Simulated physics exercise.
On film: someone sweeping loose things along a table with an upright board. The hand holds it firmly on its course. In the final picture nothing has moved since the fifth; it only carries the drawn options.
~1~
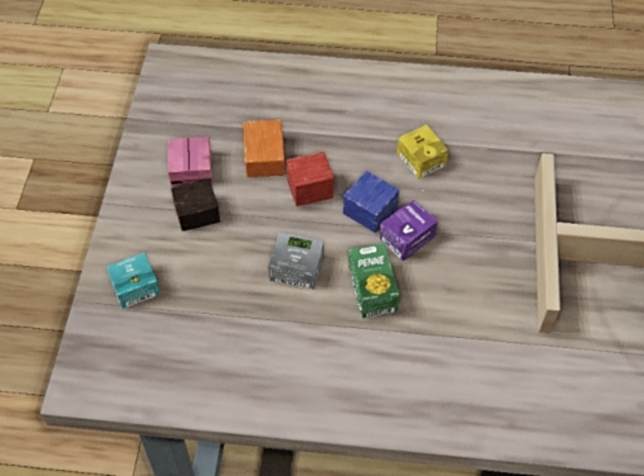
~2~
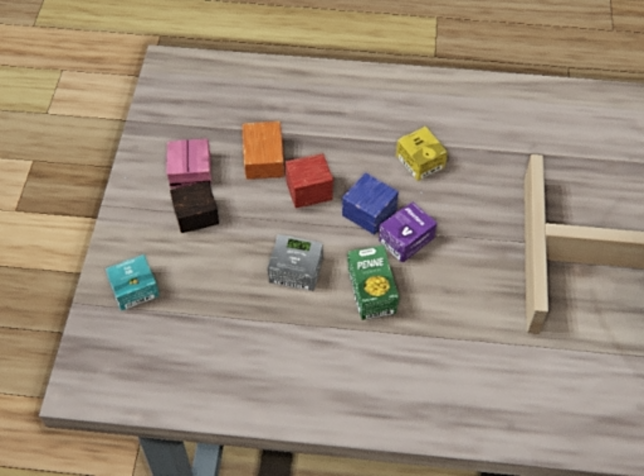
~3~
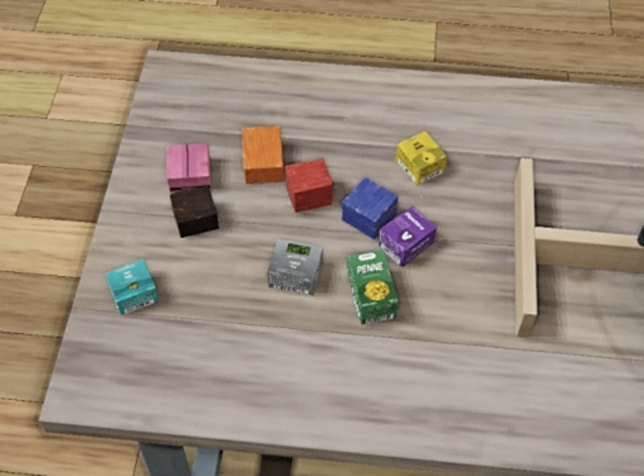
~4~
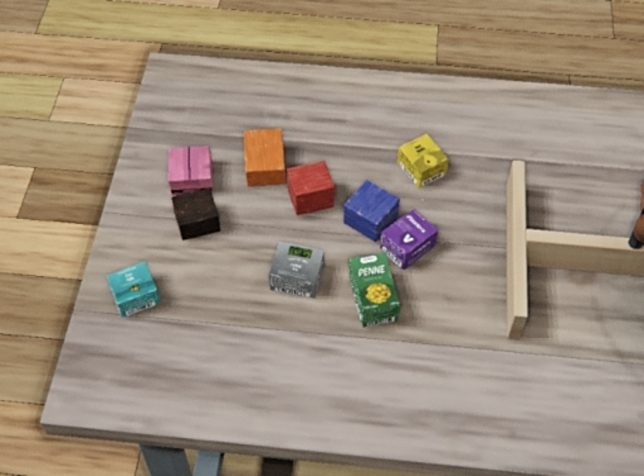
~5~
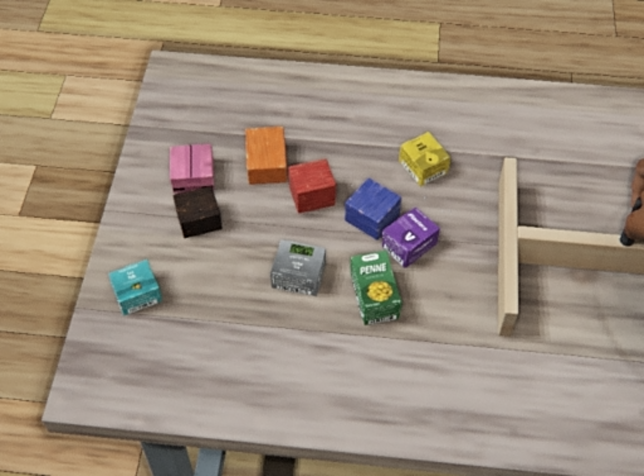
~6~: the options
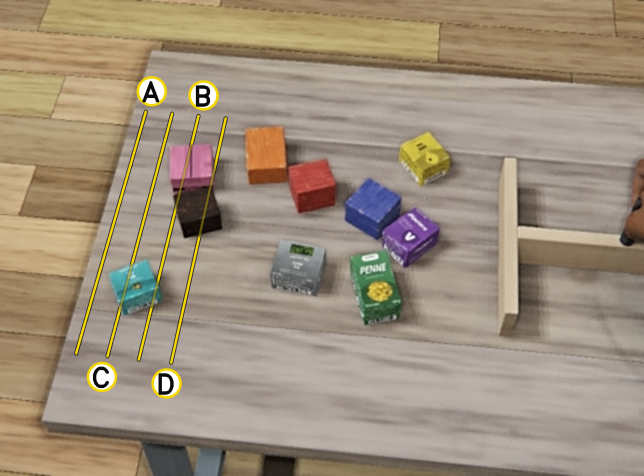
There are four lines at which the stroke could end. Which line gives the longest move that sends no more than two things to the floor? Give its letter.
B is the last line within the limit.
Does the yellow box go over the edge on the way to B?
No.
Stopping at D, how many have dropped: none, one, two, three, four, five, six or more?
By then, none.
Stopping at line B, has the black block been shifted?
Yes.
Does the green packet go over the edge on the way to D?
No.
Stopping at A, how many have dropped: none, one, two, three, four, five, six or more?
Six or more.
On the marked copy, A at (114, 222); B at (171, 227); C at (143, 224); D at (201, 230).
With B. Early on, board (387, 220); yellow box (414, 151); green packet (355, 290).
Further on, board (265, 209); grey packet (192, 263); yellow box (414, 151).
At the end, board (172, 201); pink box (124, 163); black block (112, 205); none fallen.
As for the rest, A drops eight; C drops four; D is within the limit but short.
